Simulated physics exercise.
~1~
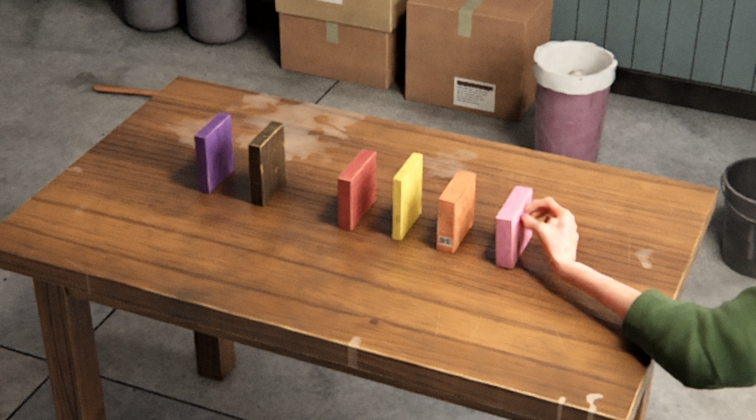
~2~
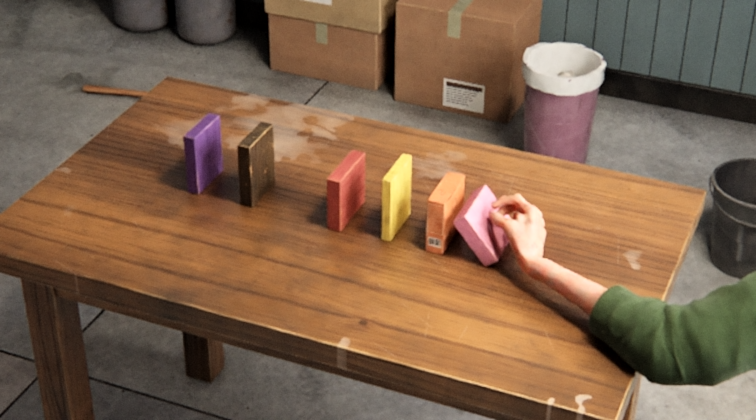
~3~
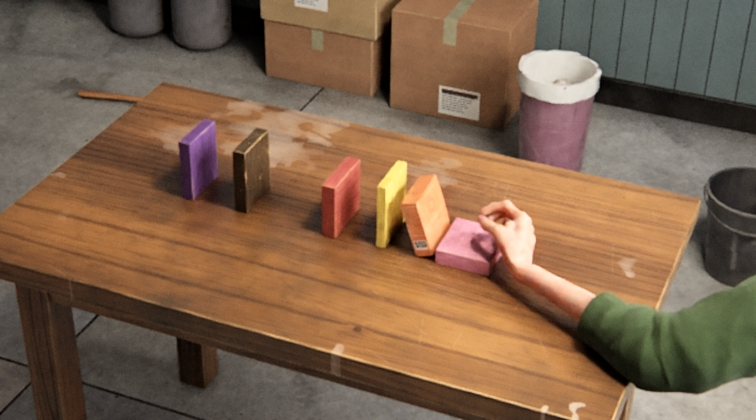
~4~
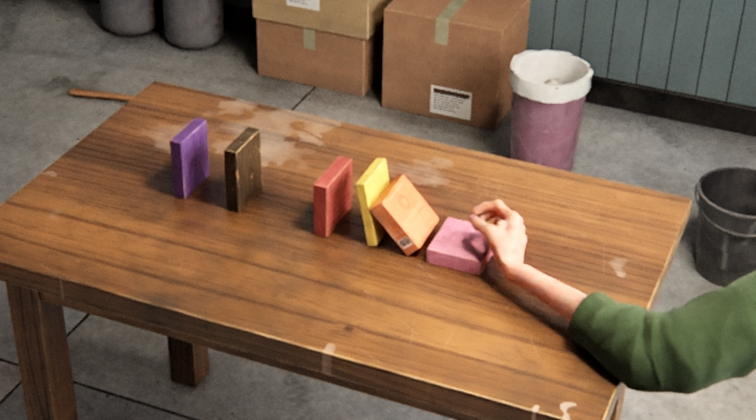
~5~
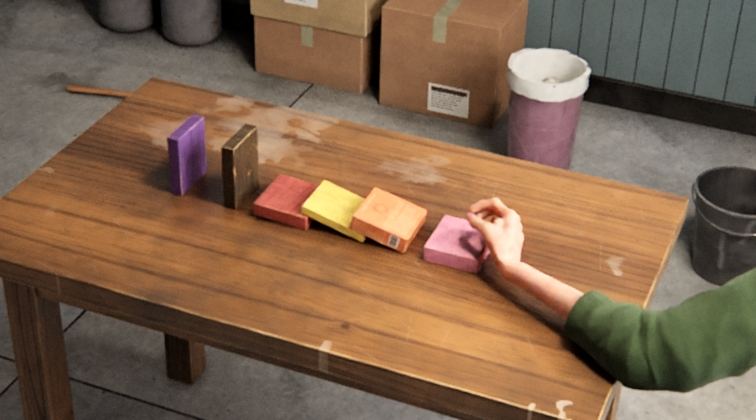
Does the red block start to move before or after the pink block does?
The red block starts to move after the pink one. It is still upright while the pink block tips over, and it only goes down near the end.
